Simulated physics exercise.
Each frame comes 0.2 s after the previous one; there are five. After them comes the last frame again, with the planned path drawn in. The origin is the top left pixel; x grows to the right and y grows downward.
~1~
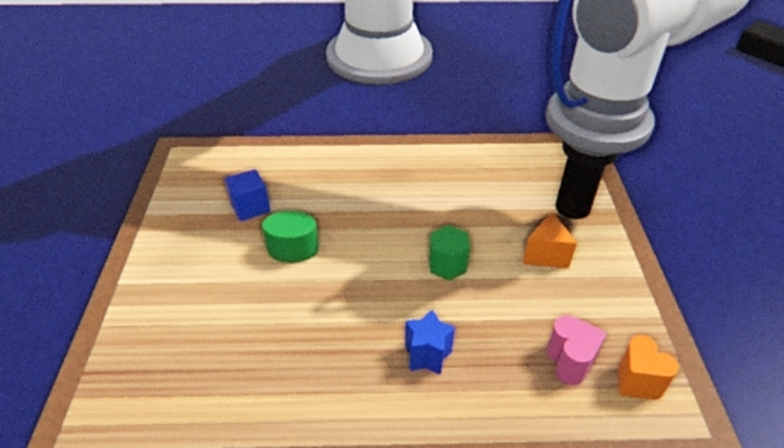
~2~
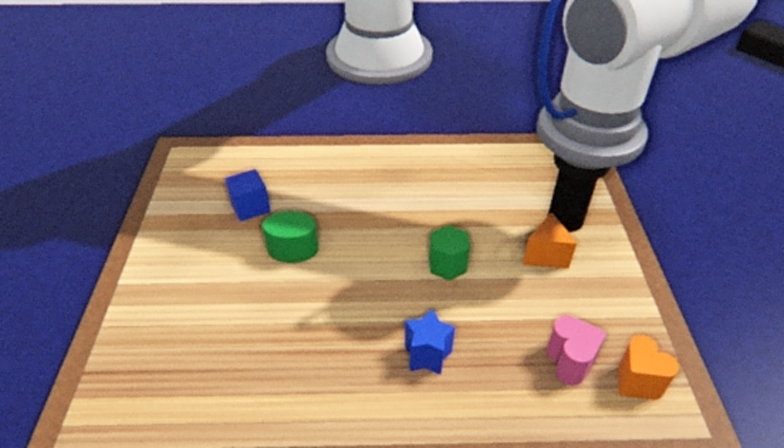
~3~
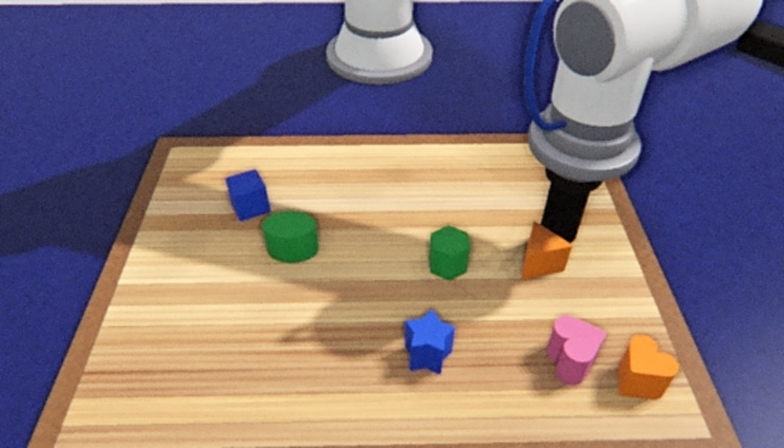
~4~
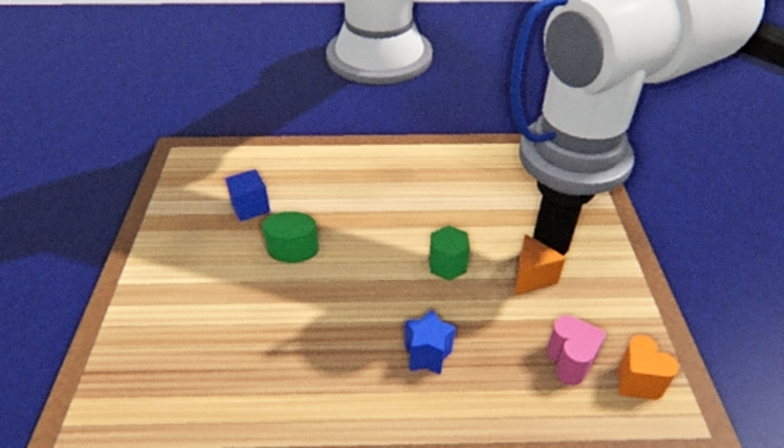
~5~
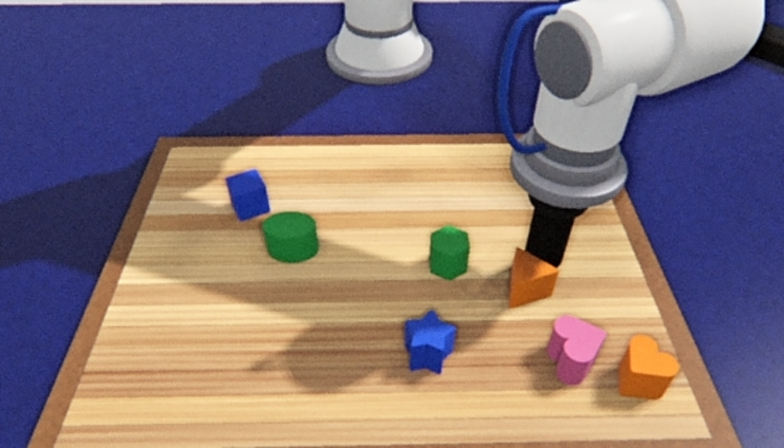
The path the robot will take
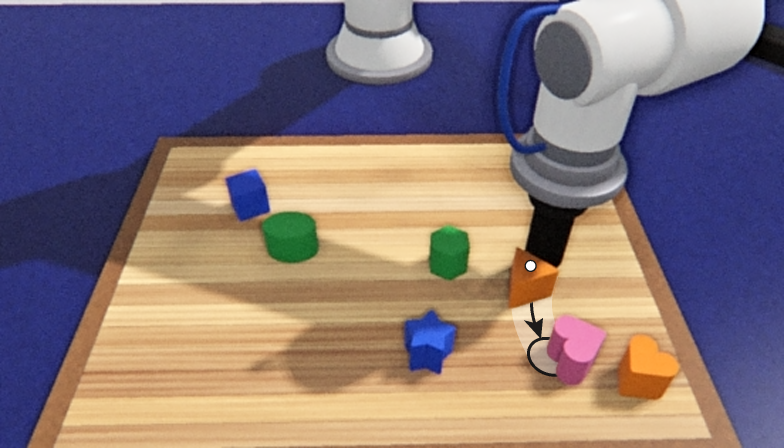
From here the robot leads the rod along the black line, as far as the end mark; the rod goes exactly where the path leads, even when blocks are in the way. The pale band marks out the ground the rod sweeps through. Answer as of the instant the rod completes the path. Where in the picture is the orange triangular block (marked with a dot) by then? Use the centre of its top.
Answer: (512, 321).
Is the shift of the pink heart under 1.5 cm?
I believe not.
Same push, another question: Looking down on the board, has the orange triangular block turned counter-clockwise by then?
In short: No.
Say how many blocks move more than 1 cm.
The answer is two blocks.
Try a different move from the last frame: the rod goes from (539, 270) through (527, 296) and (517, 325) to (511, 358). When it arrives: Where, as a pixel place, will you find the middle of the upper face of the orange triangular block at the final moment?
The answer is (491, 358).
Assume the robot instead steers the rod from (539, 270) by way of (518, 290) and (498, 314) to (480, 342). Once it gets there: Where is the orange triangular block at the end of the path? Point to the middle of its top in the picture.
Its top centre is at about (471, 348).
The drawn path runs from (539, 270) via (532, 295) and (535, 325), ending at (550, 356); the dot is on the orange triangular block.
The first path, step by step. One third of the way, rod (535, 283); orange triangular block (520, 293).
Two thirds of the way, rod (539, 313); orange triangular block (513, 317), turned 25° clockwise.
At the end, rod (554, 344); orange triangular block (512, 321), turned 35° clockwise; pink heart (604, 362), turned 20° anticlockwise; orange heart not moved.
